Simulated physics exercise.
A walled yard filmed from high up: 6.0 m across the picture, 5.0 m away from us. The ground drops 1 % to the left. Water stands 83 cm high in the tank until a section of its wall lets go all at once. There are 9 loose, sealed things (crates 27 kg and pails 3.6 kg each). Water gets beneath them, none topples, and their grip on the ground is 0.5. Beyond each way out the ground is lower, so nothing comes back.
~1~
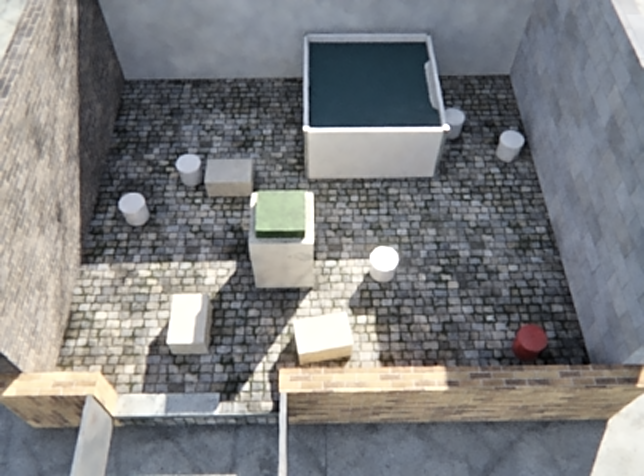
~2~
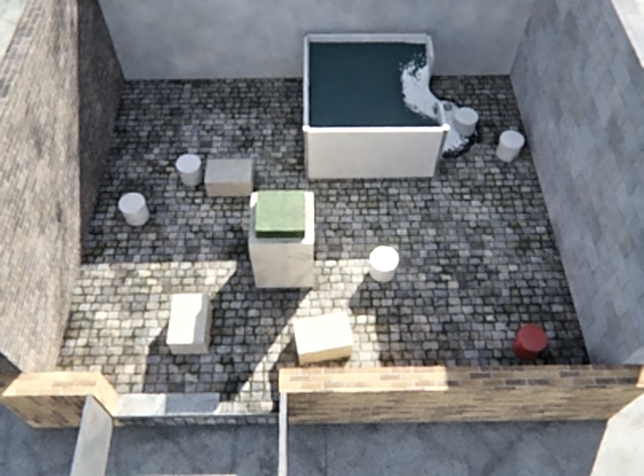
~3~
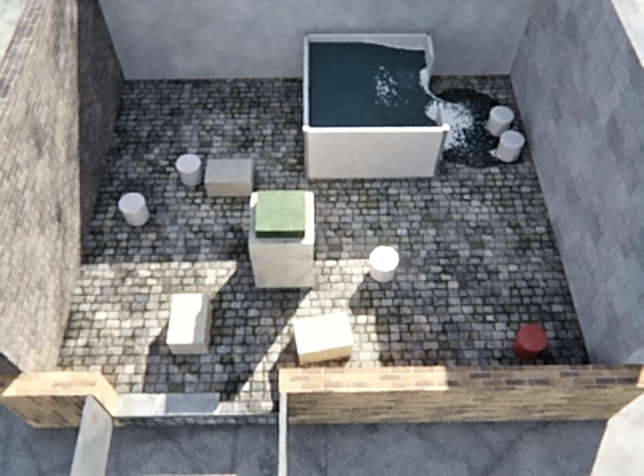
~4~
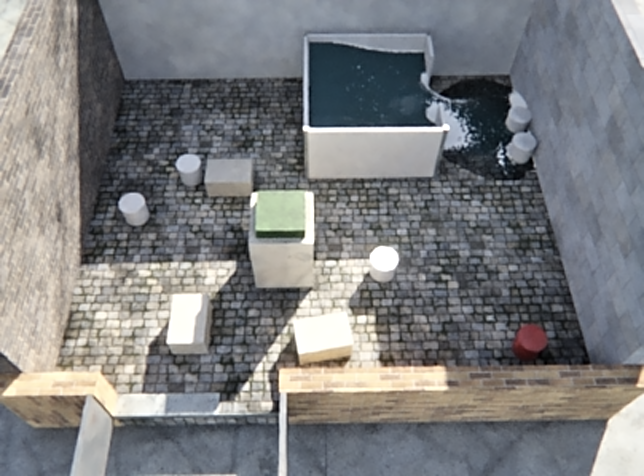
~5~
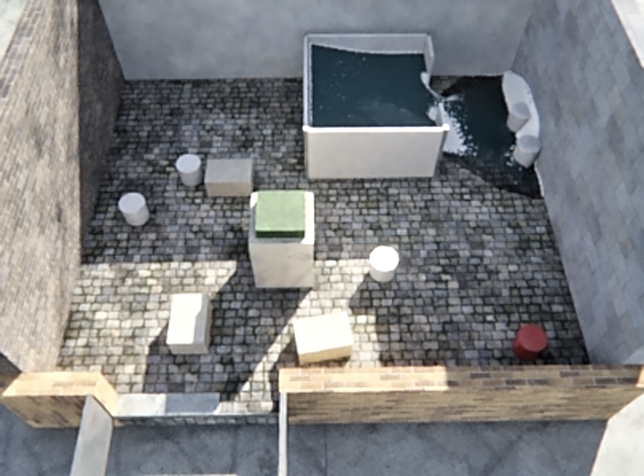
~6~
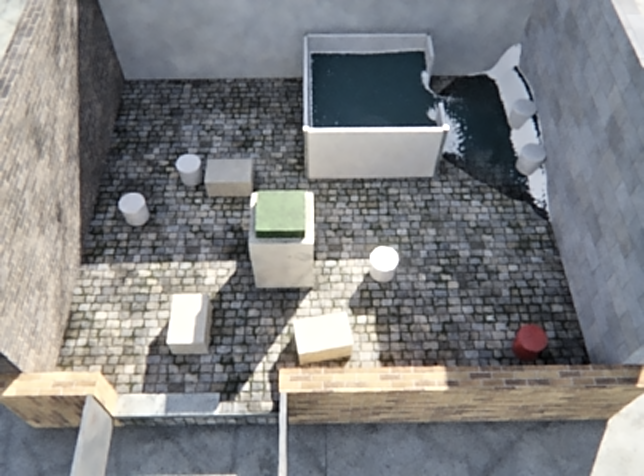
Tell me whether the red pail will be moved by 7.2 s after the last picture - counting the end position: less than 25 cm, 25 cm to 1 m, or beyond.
Red pail travels far.
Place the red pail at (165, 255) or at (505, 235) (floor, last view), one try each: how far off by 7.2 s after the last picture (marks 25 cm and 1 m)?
In that order: It travels far; it ends far away.
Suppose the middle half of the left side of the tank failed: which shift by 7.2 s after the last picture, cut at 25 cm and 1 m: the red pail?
Then the red pail barely shifts.
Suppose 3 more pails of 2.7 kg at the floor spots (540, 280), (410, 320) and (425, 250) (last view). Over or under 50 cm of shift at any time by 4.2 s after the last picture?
In that order: Over, past it, over.
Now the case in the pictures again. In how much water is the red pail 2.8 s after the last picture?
About 14 cm.
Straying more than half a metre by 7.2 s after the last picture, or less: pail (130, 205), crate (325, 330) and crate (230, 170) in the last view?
In that order: More, past it, less.
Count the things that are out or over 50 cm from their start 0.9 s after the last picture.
2 of them.
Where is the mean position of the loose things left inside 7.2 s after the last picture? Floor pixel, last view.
At about (237, 209).
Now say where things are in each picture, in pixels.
The first picture shows the red pail at (533, 338), on the bottom; water covers 3.0 m2; 0 of 9 have shifted.
The second picture shows the red pail at (533, 338) rests on the ground; water covers 3.5 m2; 1 of 9 have shifted.
The third picture shows the red pail at (533, 338) rests on the ground; water covers 4.4 m2; 1 of 9 have shifted.
The fourth picture shows the red pail at (533, 338) rests on the ground; water covers 5.1 m2; 2 of 9 have shifted.
The fifth picture shows the red pail at (533, 338) rests on the ground; water covers 5.5 m2; 2 of 9 have shifted.
The sixth picture shows the red pail at (533, 338), on the bottom; water covers 5.7 m2; 2 of 9 have shifted.
Then, 0.9 s after the last picture the red pail is near (533, 340), 0.0 m from its start, aground; 0 of 9 are out; 1 afloat.
Then, 2.8 s after the last picture the red pail is near (313, 358), 2.4 m from its start, afloat; 0 of 9 are out; 2 afloat.
Then, 4.8 s after the last picture the red pail has gone out; 1 of 9 are out; 1 afloat.
Then, 7.2 s after the last picture the red pail has gone out; 1 of 9 are out; 3 afloat.
